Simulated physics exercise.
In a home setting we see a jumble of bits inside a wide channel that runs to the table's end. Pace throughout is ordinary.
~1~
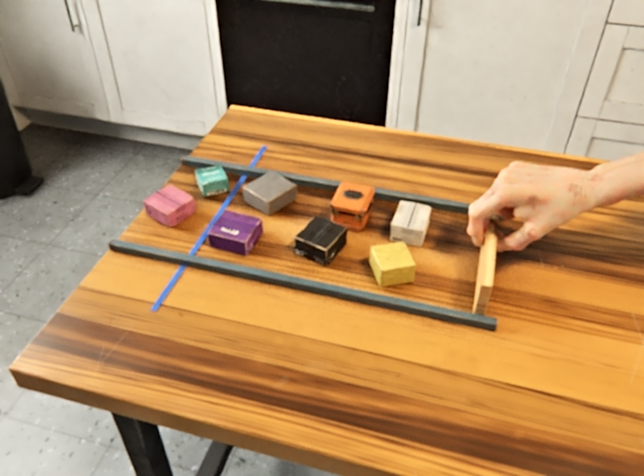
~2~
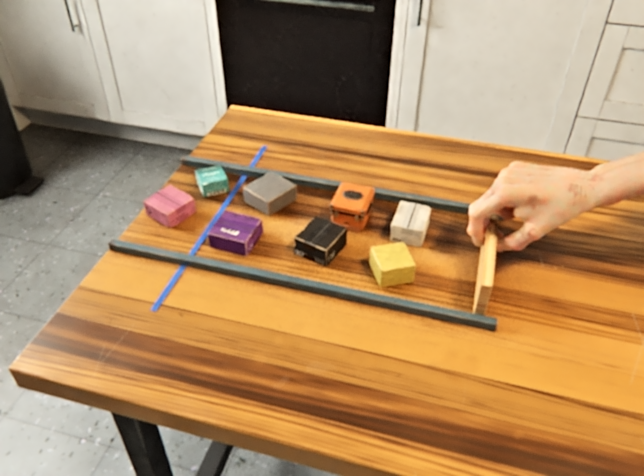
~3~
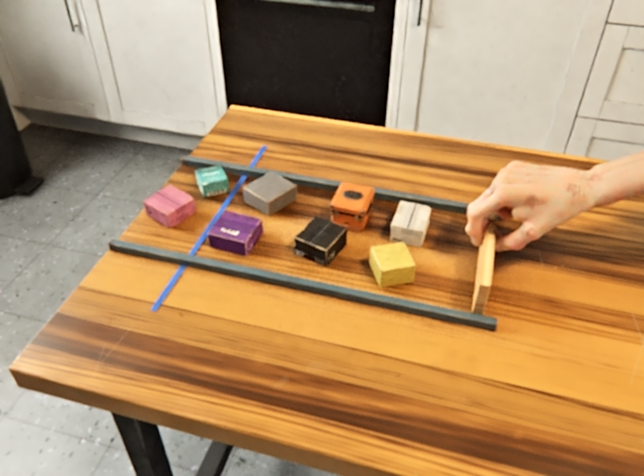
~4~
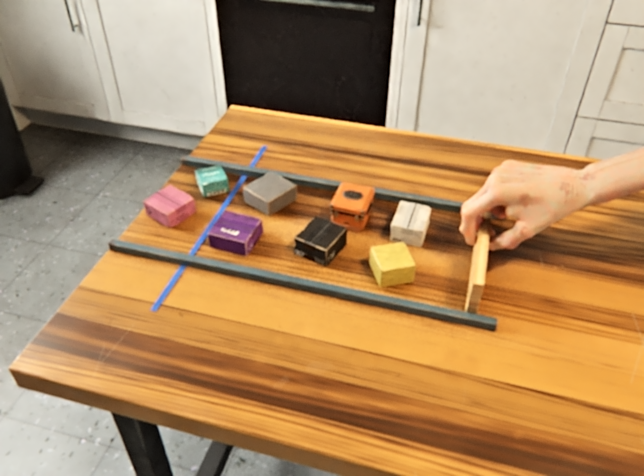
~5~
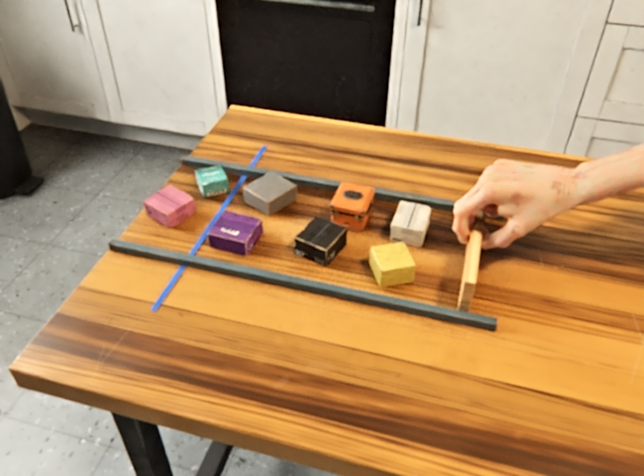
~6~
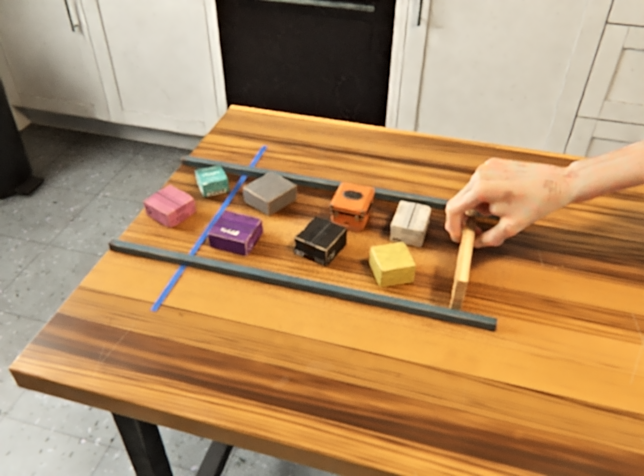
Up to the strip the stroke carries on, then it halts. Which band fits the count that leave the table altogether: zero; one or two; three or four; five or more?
The band that fits is three or four.
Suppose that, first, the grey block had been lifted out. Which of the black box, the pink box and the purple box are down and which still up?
Black box: Still up; pink box: Down; purple box: Down.
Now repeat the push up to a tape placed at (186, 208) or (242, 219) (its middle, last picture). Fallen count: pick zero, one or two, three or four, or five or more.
The falls would be at least five; 1 or 2.
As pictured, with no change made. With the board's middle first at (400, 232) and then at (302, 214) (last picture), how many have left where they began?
By the first moment it's 2, by the second it's 7.
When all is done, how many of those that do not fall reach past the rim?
The total here is 0.
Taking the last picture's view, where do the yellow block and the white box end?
Same order as the question: First (192, 221), second (216, 188).
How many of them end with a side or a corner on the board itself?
It's 2.
A little later, none off yet; pink box at rest near (170, 206); turquoise box at rest near (212, 181); purple box at rest near (236, 233).
When it is over, the number that fall off is three or four; down, grey block, purple box, turquoise box and pink box.
